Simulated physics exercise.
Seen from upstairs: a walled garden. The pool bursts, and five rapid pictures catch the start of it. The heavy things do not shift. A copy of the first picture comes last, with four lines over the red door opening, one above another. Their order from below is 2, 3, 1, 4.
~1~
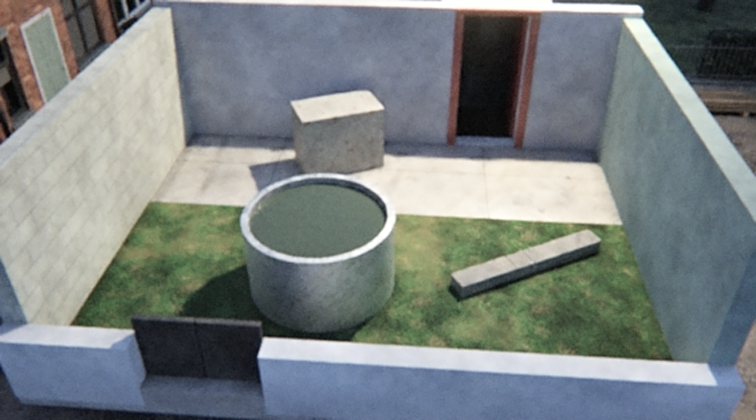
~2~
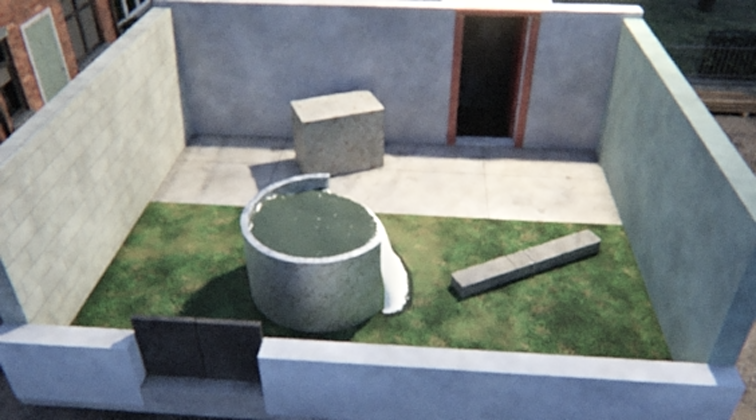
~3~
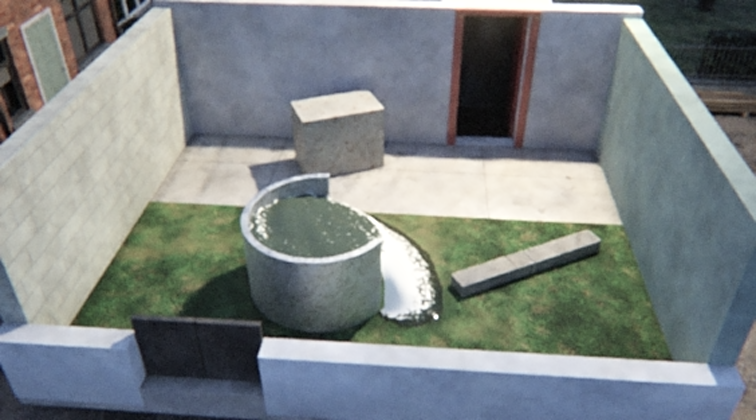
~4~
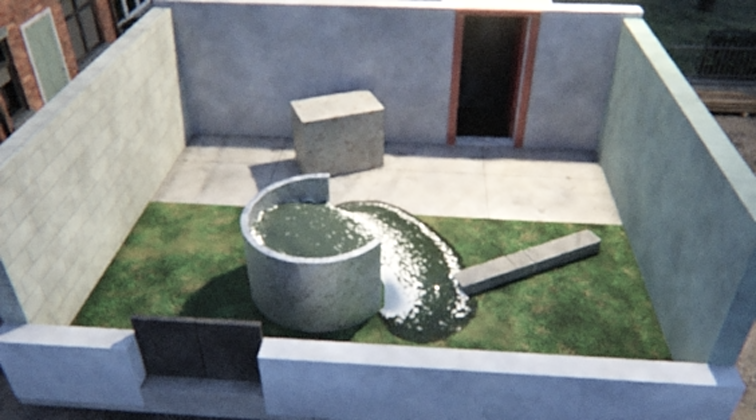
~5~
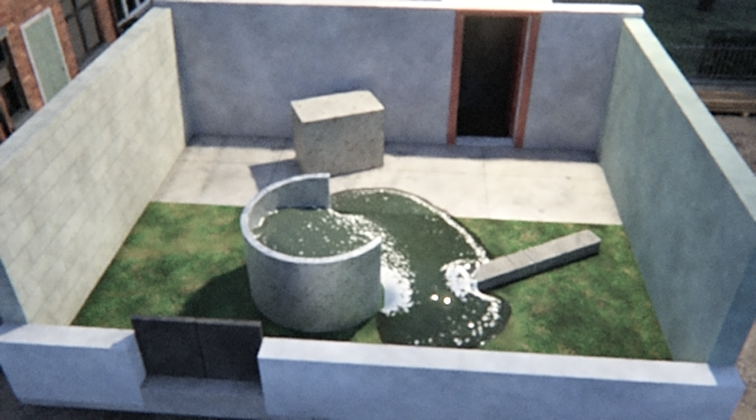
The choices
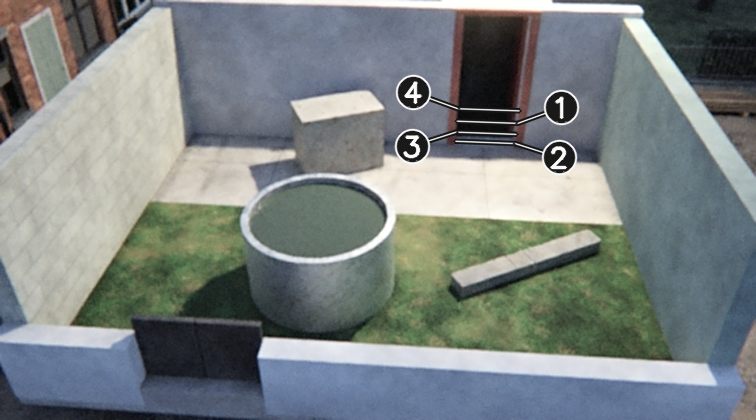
Water pouring from the opened right side of a round pool, spreading across the grass and around a low block in a walled garden.
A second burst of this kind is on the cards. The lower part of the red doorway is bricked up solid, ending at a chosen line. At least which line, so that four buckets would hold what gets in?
I would pick height 3.
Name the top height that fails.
That is height 2.
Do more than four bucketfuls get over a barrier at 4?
No, not at all.
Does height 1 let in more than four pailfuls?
No, not at all.
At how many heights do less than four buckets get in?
Three of them.
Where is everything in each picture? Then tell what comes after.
Water in the pool at rest, its middle at (319, 220); foot of the red doorway at (484, 146); shut gate at (199, 330).
Water covers 2 % of the ground and shows as far out as (387, 313).
Water covers 4 % of the ground and shows as far out as (420, 319).
Water covers 9 % of the ground and shows as far out as (449, 318).
Water covers 15 % of the ground and shows as far out as (495, 327).
On the marked copy, 1 at (487, 122); 2 at (485, 142); 3 at (486, 133); 4 at (488, 109); from the bottom up 2, 3, 1, 4.
With 1, nothing gets over.
With 2, about 11 bucketfuls get in.
With 3, a splash gets over, under a bucket.
With 4, nothing gets over.
